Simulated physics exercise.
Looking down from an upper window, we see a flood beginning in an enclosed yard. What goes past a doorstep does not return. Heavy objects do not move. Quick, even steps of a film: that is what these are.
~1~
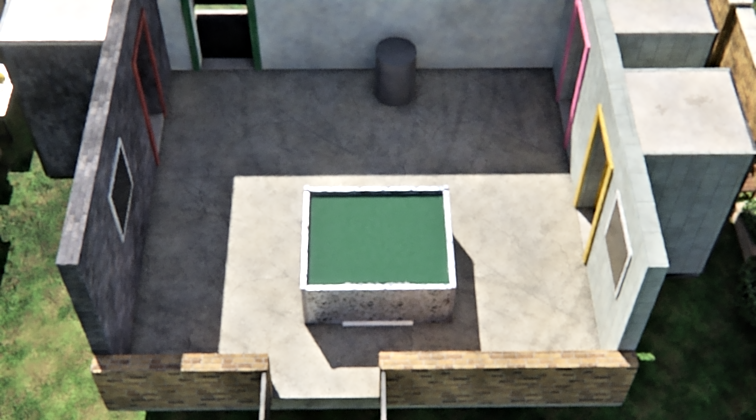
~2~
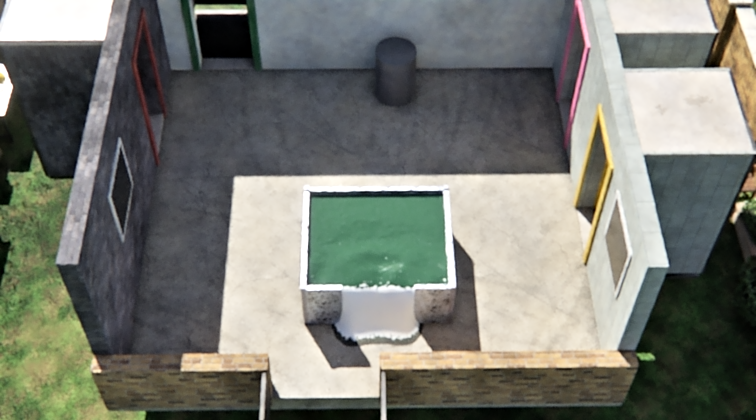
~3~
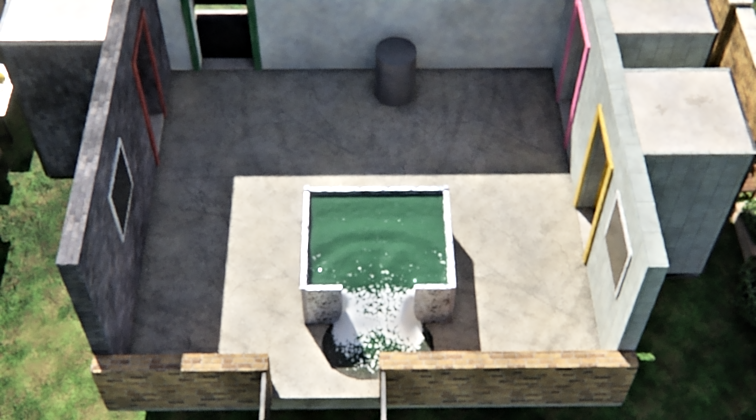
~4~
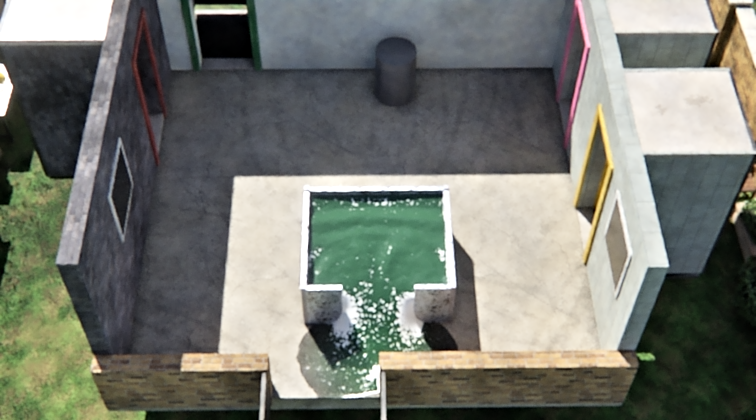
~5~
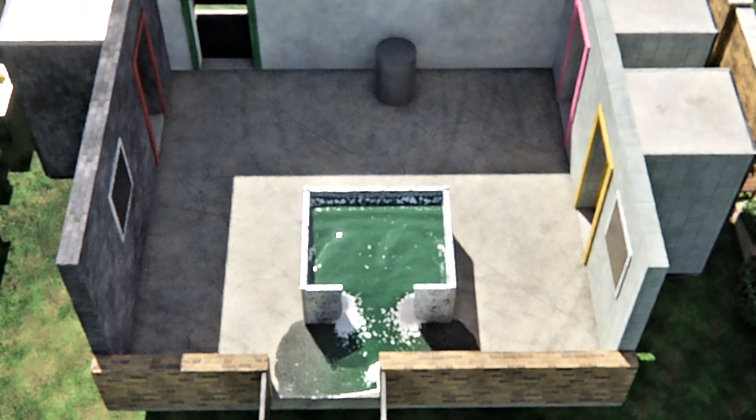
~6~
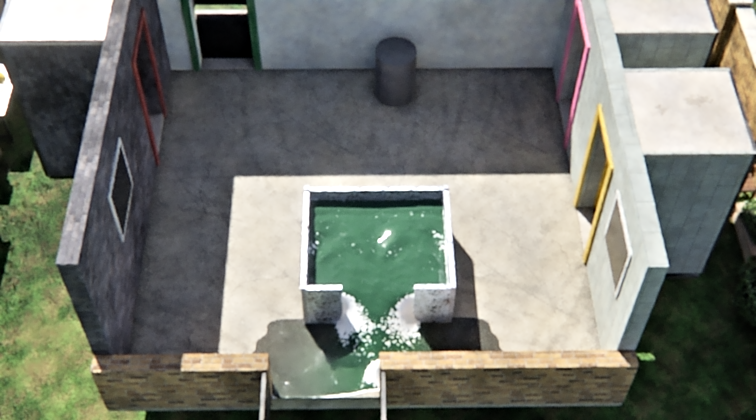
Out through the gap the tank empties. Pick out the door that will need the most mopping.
I would pick the yellow door.
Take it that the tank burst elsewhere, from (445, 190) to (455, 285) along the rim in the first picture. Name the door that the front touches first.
Answer: The one in yellow.
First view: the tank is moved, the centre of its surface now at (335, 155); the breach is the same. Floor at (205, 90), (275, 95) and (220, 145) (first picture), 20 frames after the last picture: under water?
In the order given: Not reached, not reached and not reached.
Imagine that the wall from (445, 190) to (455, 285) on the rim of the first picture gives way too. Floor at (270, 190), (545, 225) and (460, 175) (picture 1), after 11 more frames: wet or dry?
Going through them in turn, I'd say spared, sodden and spared.
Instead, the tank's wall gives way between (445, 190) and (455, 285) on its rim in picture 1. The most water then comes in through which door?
That is the yellow-painted one.
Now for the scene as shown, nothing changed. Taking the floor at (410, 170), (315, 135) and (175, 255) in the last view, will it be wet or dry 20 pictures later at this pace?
Point by point, in the order given: High and dry; high and dry; high and dry.
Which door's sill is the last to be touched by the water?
I'd go with the red-painted one.
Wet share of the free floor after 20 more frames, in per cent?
It comes out near 35 percent.
A moment on, water covers 15 % of the floor; red door not reached, green door not reached, yellow door not reached, pink door not reached.
Next, water covers 20 % of the floor; red door not reached, green door not reached, yellow door wet at the sill, nothing in, pink door not reached.
Then, water covers 35 % of the floor; red door not reached, green door not reached, yellow door a trickle in, pink door wet at the sill, nothing in.
Later, water covers 50 % of the floor; red door not reached, green door not reached, yellow door some in, pink door wet at the sill, nothing in.
In the end, water covers 70 % of the floor; red door wet at the sill, nothing in, green door wet at the sill, nothing in, yellow door some in, pink door wet at the sill, nothing in; the yellow door has let in the most.
